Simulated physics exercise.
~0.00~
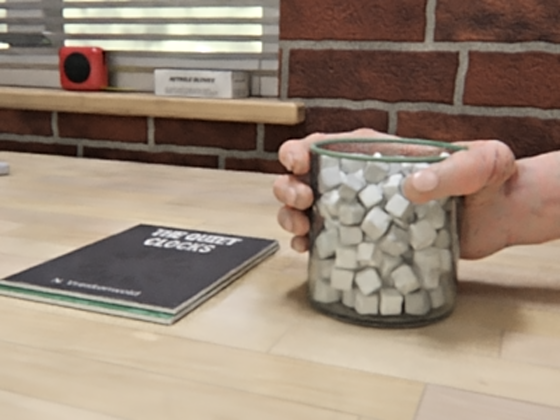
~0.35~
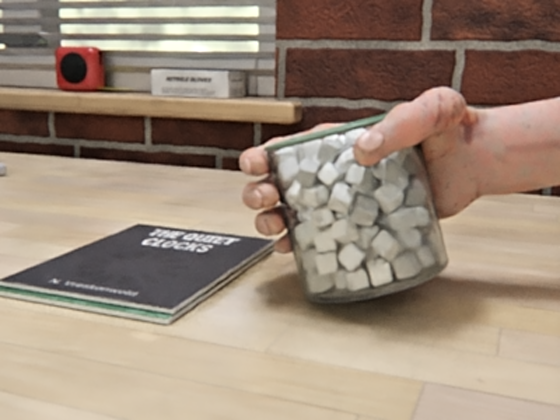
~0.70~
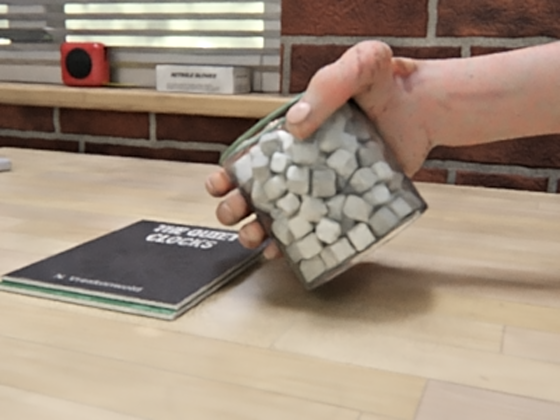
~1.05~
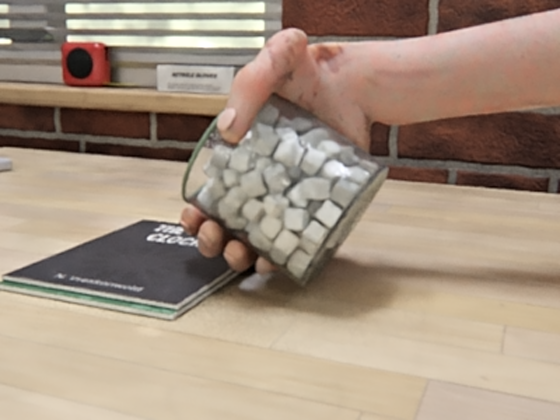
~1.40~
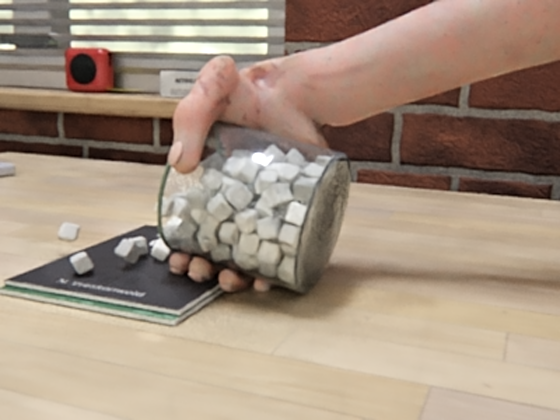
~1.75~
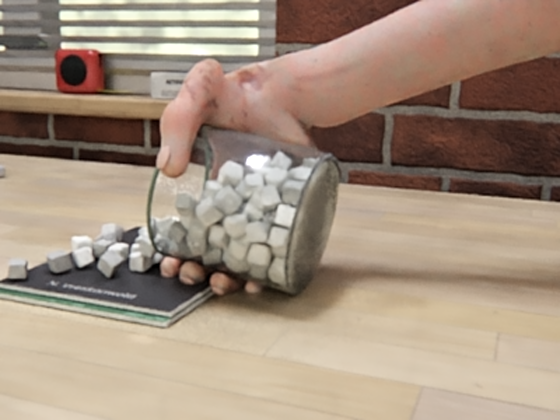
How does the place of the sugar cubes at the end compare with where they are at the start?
At the start the cubes are all together in the upright glass to the right of the dark book. By the end they are farther left, with some scattered over the book and the rest still in the tipped glass beside it.
